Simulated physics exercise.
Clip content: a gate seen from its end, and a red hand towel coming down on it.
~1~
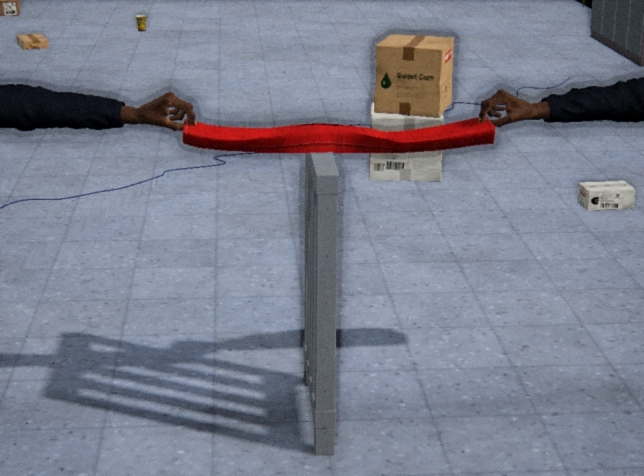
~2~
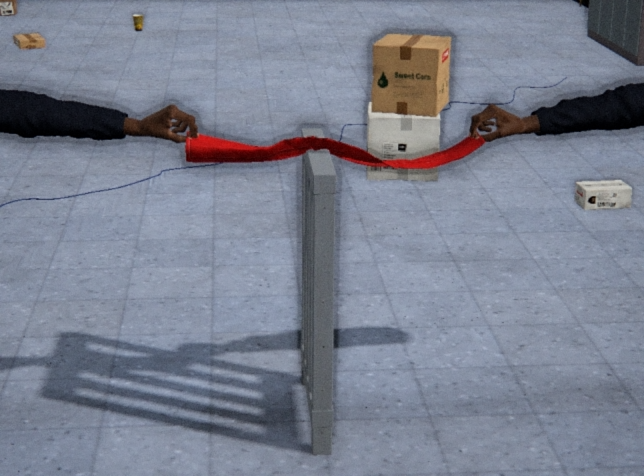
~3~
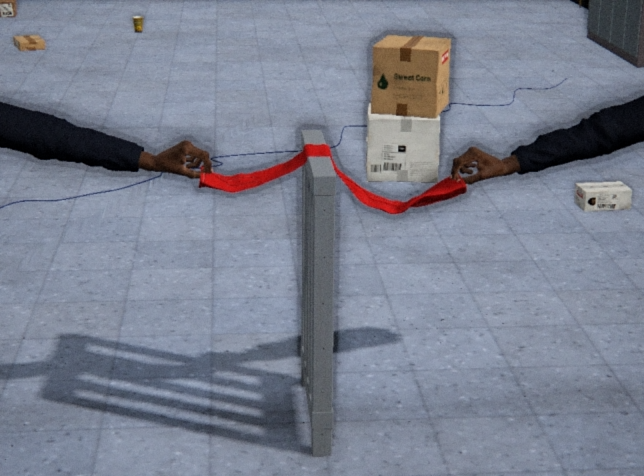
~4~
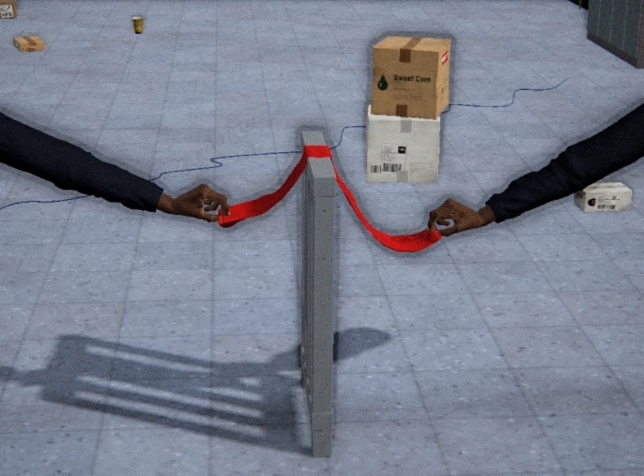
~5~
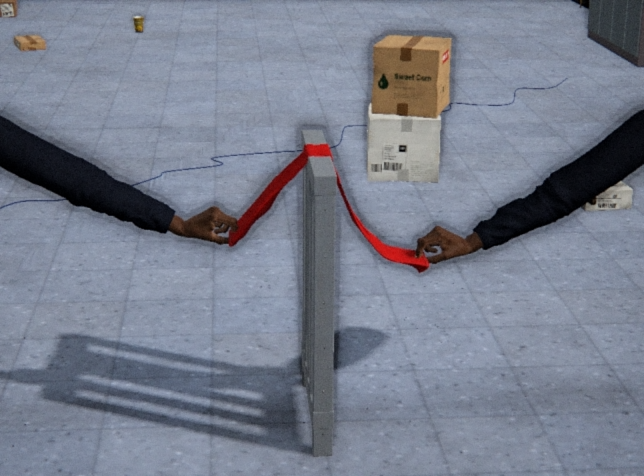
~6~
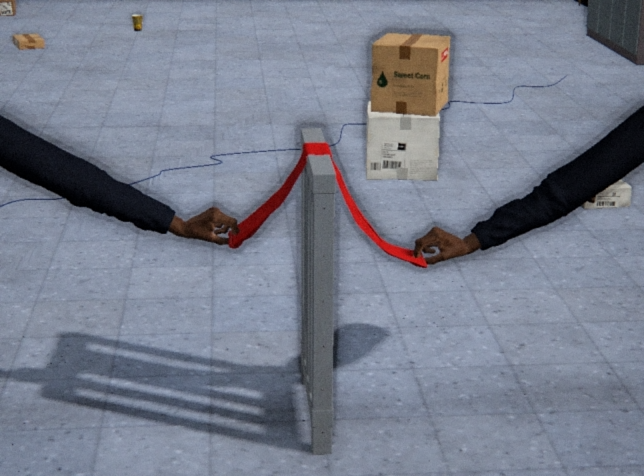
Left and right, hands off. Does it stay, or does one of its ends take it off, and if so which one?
Most likely it stays draped, as I see it.
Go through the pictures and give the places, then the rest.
Left end (188, 144); right end (488, 143); top of the gate (328, 179), in the first picture.
Left end (191, 161); right end (478, 143), in the second picture.
Left end (203, 186); right end (461, 193); top of the gate (325, 180), in the third picture.
Left end (229, 227); right end (430, 231), in the fourth picture.
Left end (239, 240); right end (417, 269), in the fifth picture.
Left end (240, 243); right end (416, 266); both sides about alike, in the sixth picture.
Then, 0.30 s on from there, hand towel hanging on both sides, left end near (299, 266), right end near (350, 301).
Then, 1.20 s on from there, hand towel hanging on both sides, left end near (303, 267), right end near (329, 303).
In the end, hand towel hanging on both sides, left end near (303, 267), right end near (332, 303). The red hand towel stays on top.
